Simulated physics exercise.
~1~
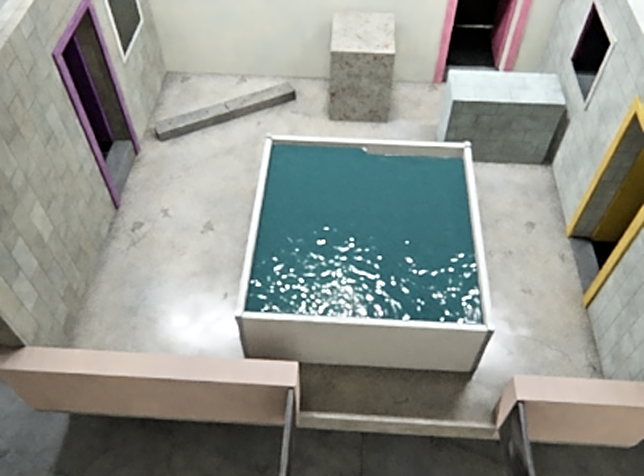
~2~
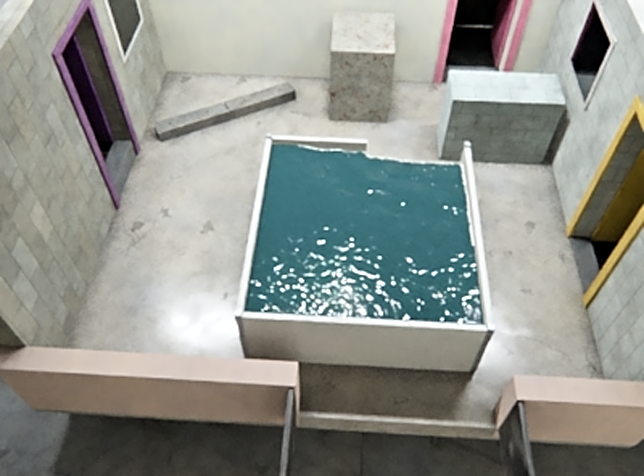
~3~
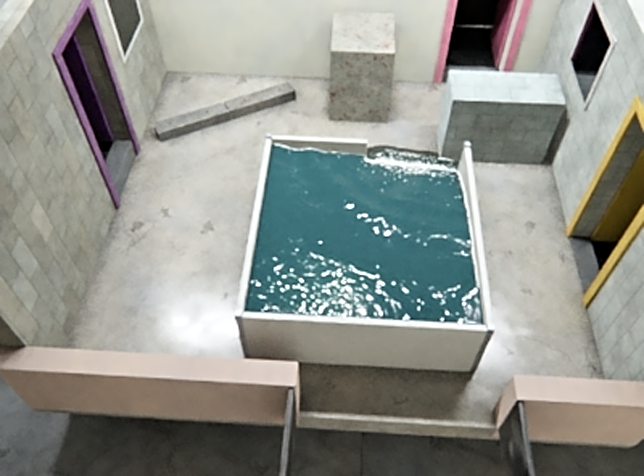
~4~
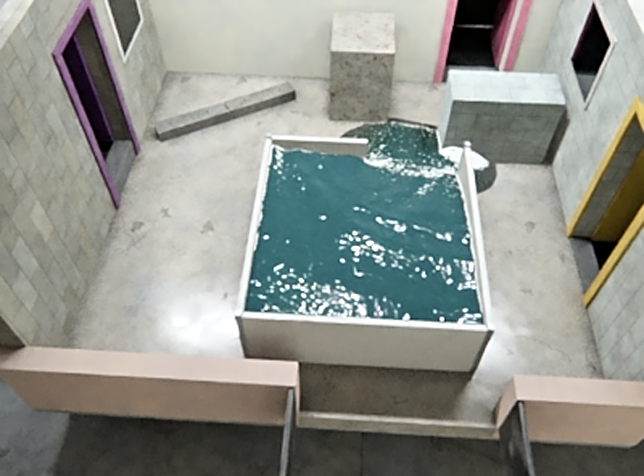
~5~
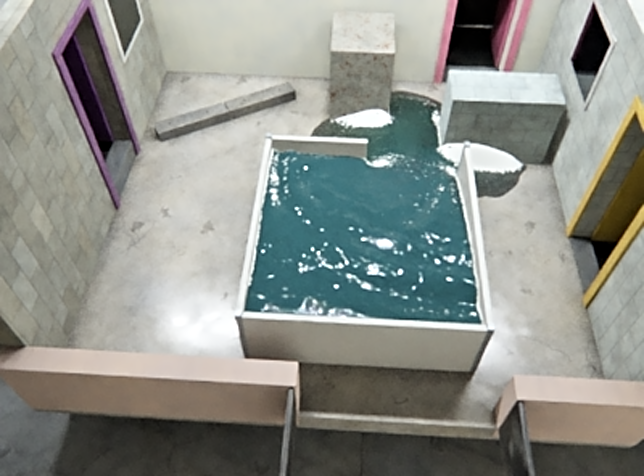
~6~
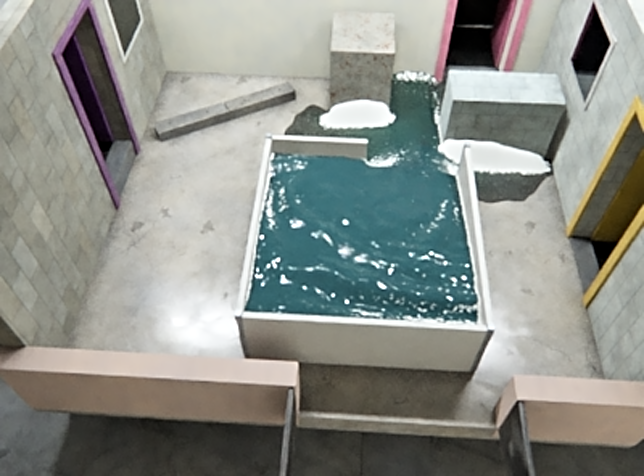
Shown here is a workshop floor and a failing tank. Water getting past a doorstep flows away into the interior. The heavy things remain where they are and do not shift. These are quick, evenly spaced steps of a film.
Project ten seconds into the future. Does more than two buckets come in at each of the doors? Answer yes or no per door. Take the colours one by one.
The yellow door yes, the purple door no, the pink door yes.
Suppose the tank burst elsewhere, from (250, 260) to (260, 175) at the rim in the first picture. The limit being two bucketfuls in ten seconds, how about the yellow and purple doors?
In short: The yellow one ends up above, the purple one ends up above.
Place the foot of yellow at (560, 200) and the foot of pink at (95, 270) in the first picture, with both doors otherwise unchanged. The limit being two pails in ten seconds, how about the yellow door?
Well, yellow door breaks the limit, as far as I can tell.
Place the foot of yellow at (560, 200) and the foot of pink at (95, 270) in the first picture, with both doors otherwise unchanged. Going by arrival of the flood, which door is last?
The pink-painted one.
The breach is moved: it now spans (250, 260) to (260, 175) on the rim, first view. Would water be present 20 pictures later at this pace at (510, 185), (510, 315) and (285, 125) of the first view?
The first spot is spared, the second spared, the third swamped.
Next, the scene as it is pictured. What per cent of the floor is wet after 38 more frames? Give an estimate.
The answer is around 95 per cent.
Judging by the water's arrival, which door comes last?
Answer is the one in purple.
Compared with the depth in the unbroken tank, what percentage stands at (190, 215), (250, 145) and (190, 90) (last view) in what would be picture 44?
First spot 6 %, second 6 %, third 12 %.
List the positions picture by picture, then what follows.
In the first frame, still water in the tank at (365, 225).
In the second frame, water pours out on the tank's far side and has run to a hidden place.
In the third frame, water pours out on the tank's far side and has run to a hidden place.
In the fourth frame, water pours out on the tank's far side and has run to (389, 123).
In the fifth frame, water pours out on the tank's far side and has run to (397, 95).
In the sixth frame, the front is at (442, 82), out from the gap on the tank's far side.
A moment on, water covers 30 % of the floor; the yellow door wet at the sill, nothing in, the purple door not reached, the pink door under two buckets in.
Next, water covers 60 % of the floor; the yellow door under two buckets in, the purple door wet at the sill, nothing in, the pink door over two buckets in.
Then, water covers 80 % of the floor; the yellow door under two buckets in, the purple door wet at the sill, nothing in, the pink door far over two buckets in.
Later, water covers 95 % of the floor; the yellow door over two buckets in, the purple door wet at the sill, nothing in, the pink door far over two buckets in.
In the end, water covers 95 % of the floor; the yellow door far over two buckets in, the purple door wet at the sill, nothing in, the pink door far over two buckets in.
